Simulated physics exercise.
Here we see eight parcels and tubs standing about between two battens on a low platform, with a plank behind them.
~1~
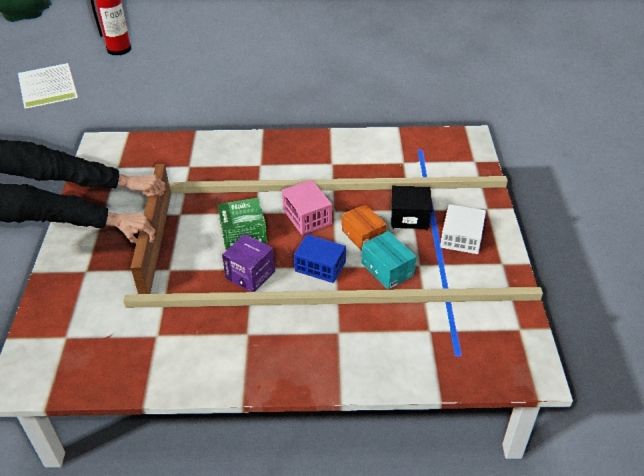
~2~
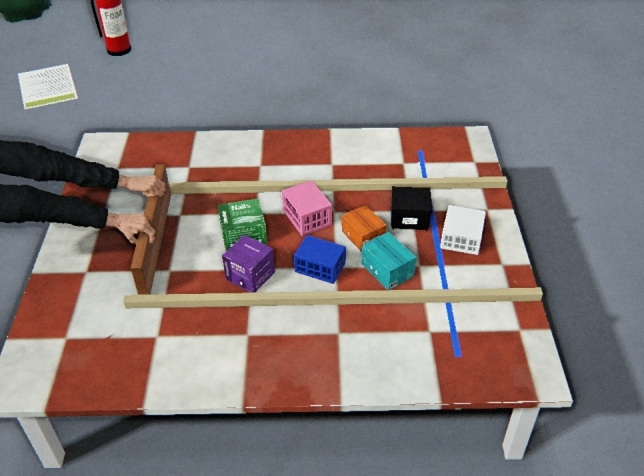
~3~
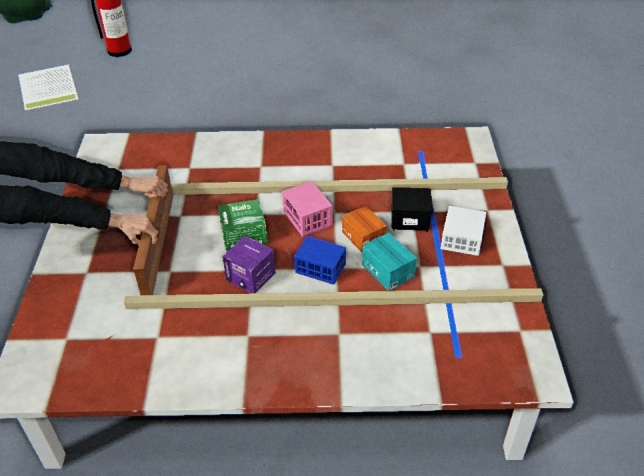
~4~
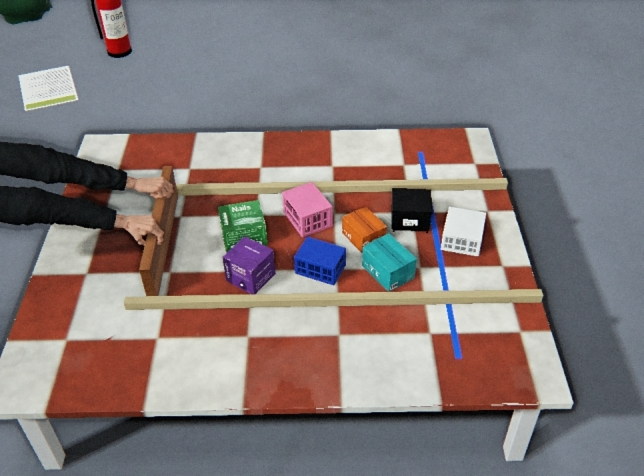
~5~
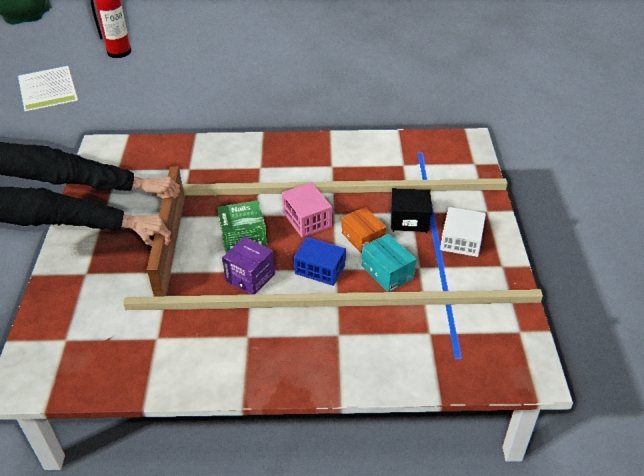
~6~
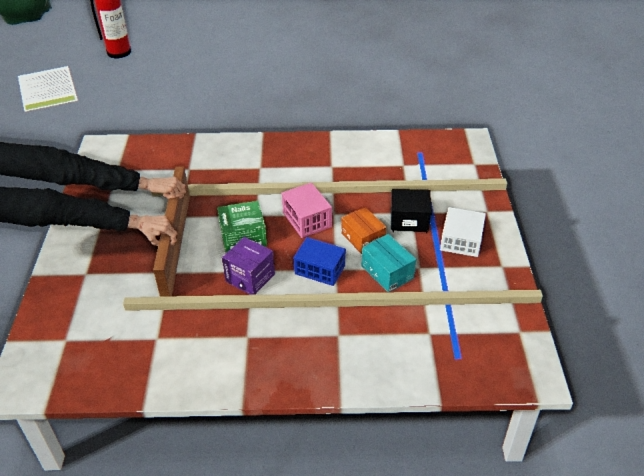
The clip opens on eight colourful crates and boxes spread between two wooden battens on a red-and-white checked table, with a blue tape line crossing near the right. Two hands at the left then slide an upright plank slowly rightward a short way, while the crates and boxes stay where they are.
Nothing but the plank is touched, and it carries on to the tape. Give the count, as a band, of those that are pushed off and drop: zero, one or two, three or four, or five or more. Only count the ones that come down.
You'd find the ones that came down come in at a one or two here.
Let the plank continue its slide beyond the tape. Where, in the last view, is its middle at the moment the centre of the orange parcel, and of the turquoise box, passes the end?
About (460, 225), and about (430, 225) for the other.
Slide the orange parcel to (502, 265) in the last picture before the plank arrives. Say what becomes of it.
In that case it ends up off.
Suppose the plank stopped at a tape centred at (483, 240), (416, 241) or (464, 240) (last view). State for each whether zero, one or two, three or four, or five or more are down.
Going one by one, the answers are at least five, zero and more than four.
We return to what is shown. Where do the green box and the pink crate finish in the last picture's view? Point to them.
In the last picture, roughly (457, 225) and (451, 193).
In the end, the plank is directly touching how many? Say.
The count is 3.
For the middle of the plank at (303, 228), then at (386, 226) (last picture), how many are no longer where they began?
One spot: 6. Other spot: 8.
Soon after, none off yet; white crate at rest near (463, 232); black tote at rest near (410, 211); turquoise box at rest near (388, 263).
After that, none off yet; white crate at rest near (466, 231); black tote displaced about its own width near (431, 205); turquoise box displaced about its own width near (448, 269).
In the end, the number that fall off is one or two; gone, turquoise box and white crate.
